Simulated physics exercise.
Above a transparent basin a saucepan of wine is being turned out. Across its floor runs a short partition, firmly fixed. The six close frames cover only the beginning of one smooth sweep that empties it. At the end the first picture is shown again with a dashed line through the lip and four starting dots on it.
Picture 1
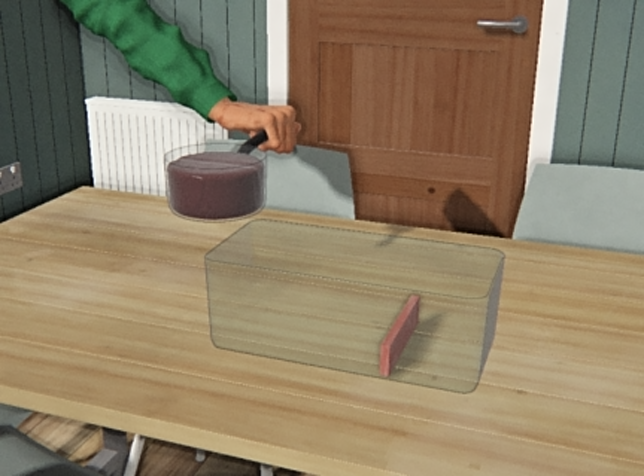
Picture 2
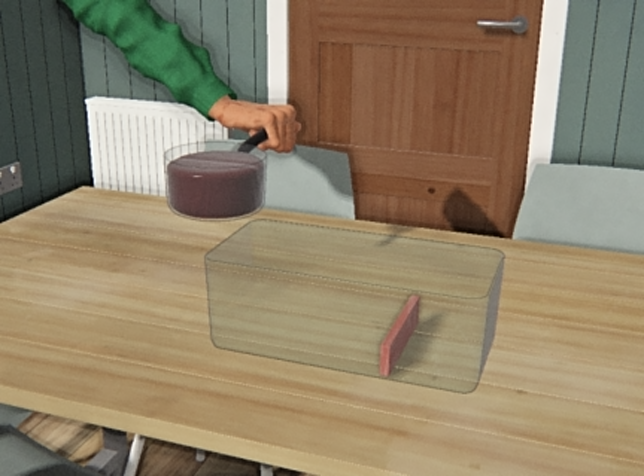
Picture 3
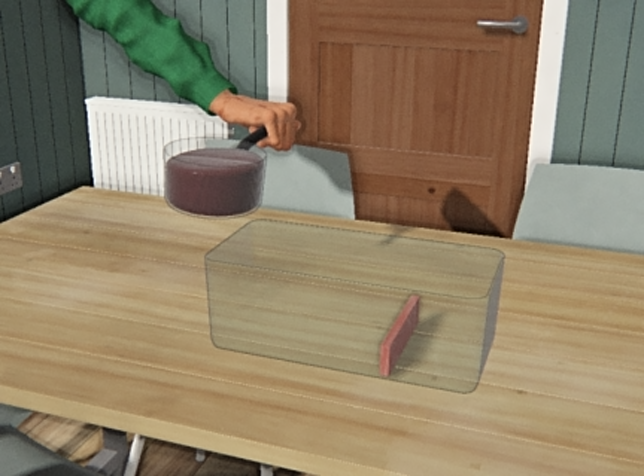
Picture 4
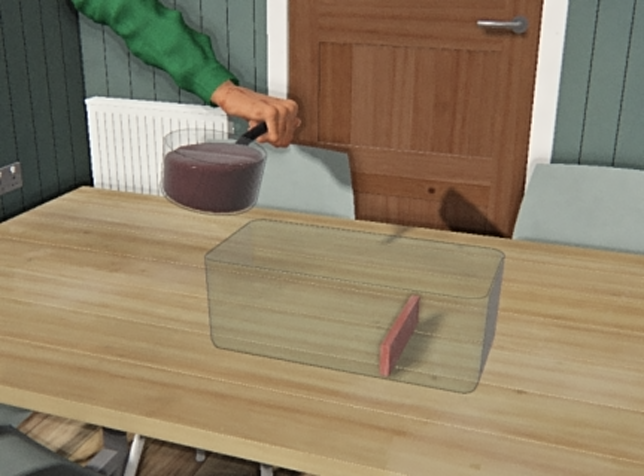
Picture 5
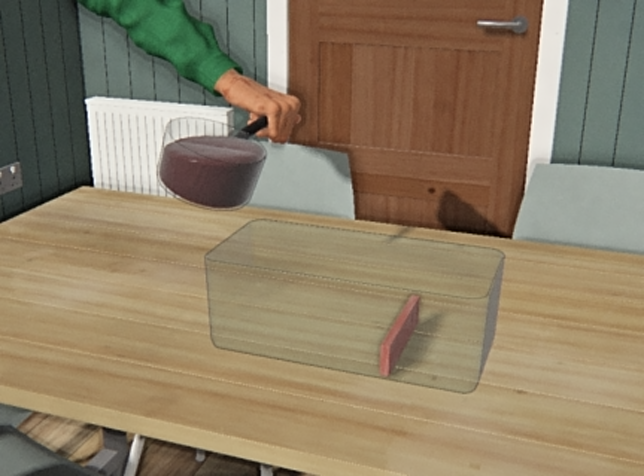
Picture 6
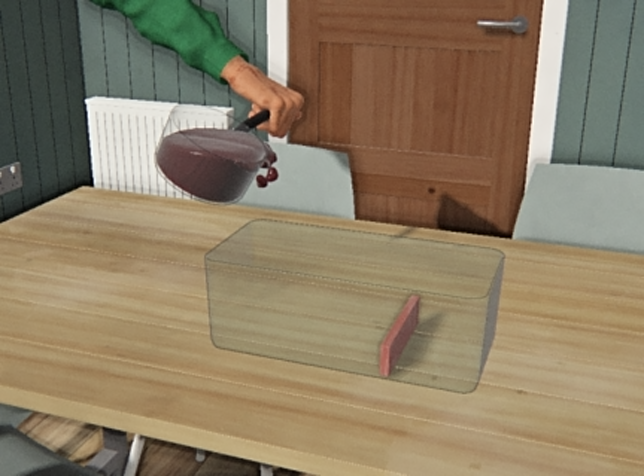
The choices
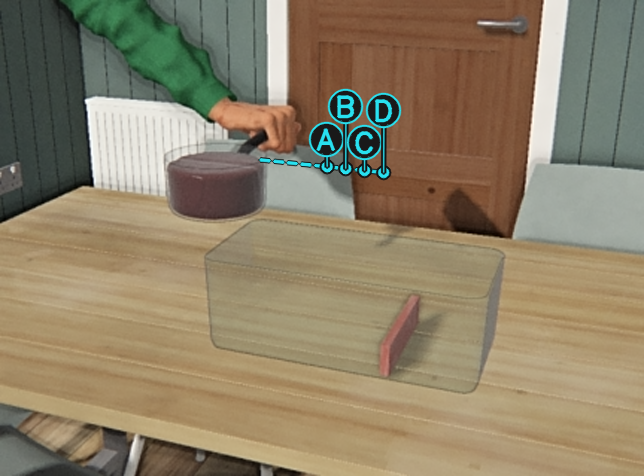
Above a clear basin on a wooden table, a hand tilts a saucepan until wine spills over its lip.
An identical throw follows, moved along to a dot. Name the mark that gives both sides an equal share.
A is best.
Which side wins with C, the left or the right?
The right side.
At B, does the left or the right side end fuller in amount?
The right side.
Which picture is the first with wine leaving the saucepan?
Picture 5.
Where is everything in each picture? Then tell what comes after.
In the first frame, upright, lip at (261, 159); basin from (213, 343) to (478, 392); top of the wall at (402, 319); nothing has left yet.
In the second frame, upright, lip at (261, 159); nothing has left yet.
In the third frame, tipped about 5°, lip at (261, 159); nothing has left yet.
In the fourth frame, tipped about 11°, lip at (261, 159); nothing has left yet.
In the fifth frame, tipped about 19°, lip at (261, 159); wine is over the lip, down to (261, 159).
In the sixth frame, tipped about 29°, lip at (261, 159); wine is over the lip, down to (264, 183).
On the marked copy, A at (327, 166); B at (345, 168); C at (364, 170); D at (383, 172).
If A is chosen, about 48 % ends left of the wall and 52 % right of it.
If B is chosen, about 18 % ends left of the wall and 82 % right of it.
If C is chosen, about 12 % ends left of the wall and 88 % right of it.
If D is chosen, about 26 % ends left of the wall and 73 % right of it.
